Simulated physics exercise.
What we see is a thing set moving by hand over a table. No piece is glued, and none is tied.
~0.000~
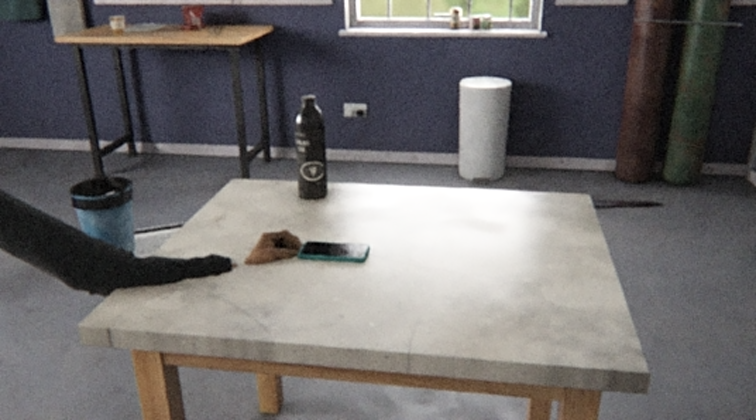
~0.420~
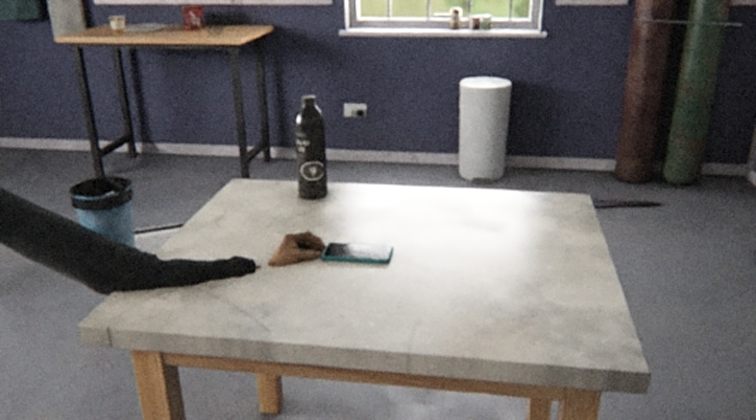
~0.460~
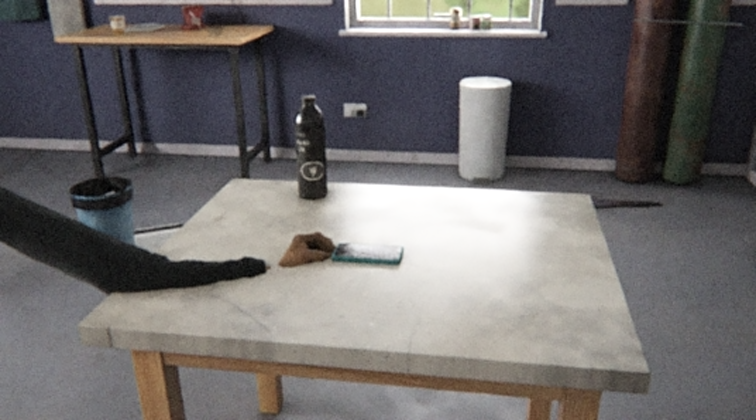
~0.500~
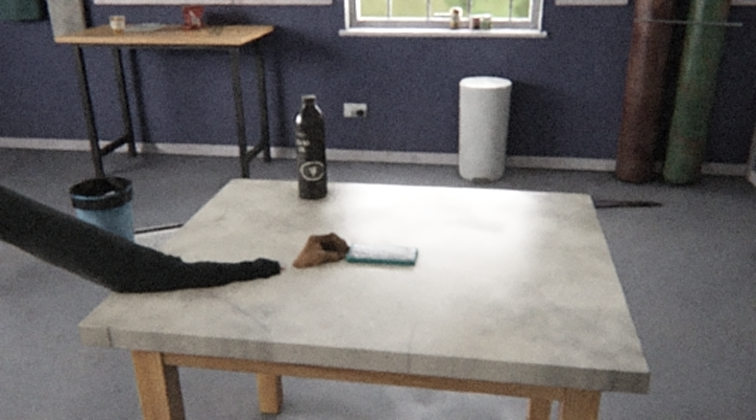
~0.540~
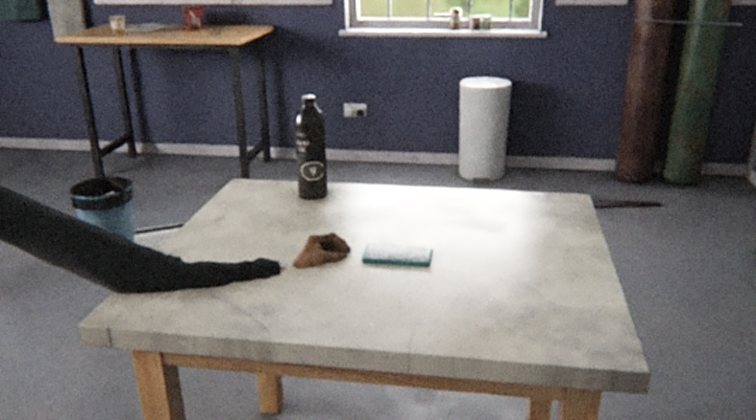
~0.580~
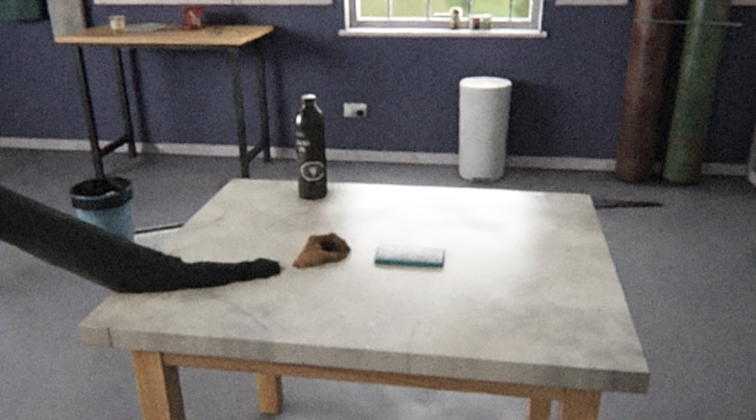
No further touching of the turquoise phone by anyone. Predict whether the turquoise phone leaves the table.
It stays up on the table.
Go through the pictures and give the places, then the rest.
Under the hand; turquoise phone (334, 252), in the first frame.
Under the hand; turquoise phone (358, 253), in the second frame.
Under the hand; turquoise phone (368, 254), in the third frame.
Turquoise phone (383, 254), in the fourth frame.
Turquoise phone (398, 255) moved a little, in the fifth frame.
Turquoise phone (410, 256) moved a little, in the sixth frame.
By 0.82 s, turquoise phone moved about its own width near (431, 257).
By 1.06 s, turquoise phone resting near (431, 257).
When it is over (1.3 s), moved from the start, turquoise phone. End places, in pixels of the last picture, turquoise phone near (431, 257).
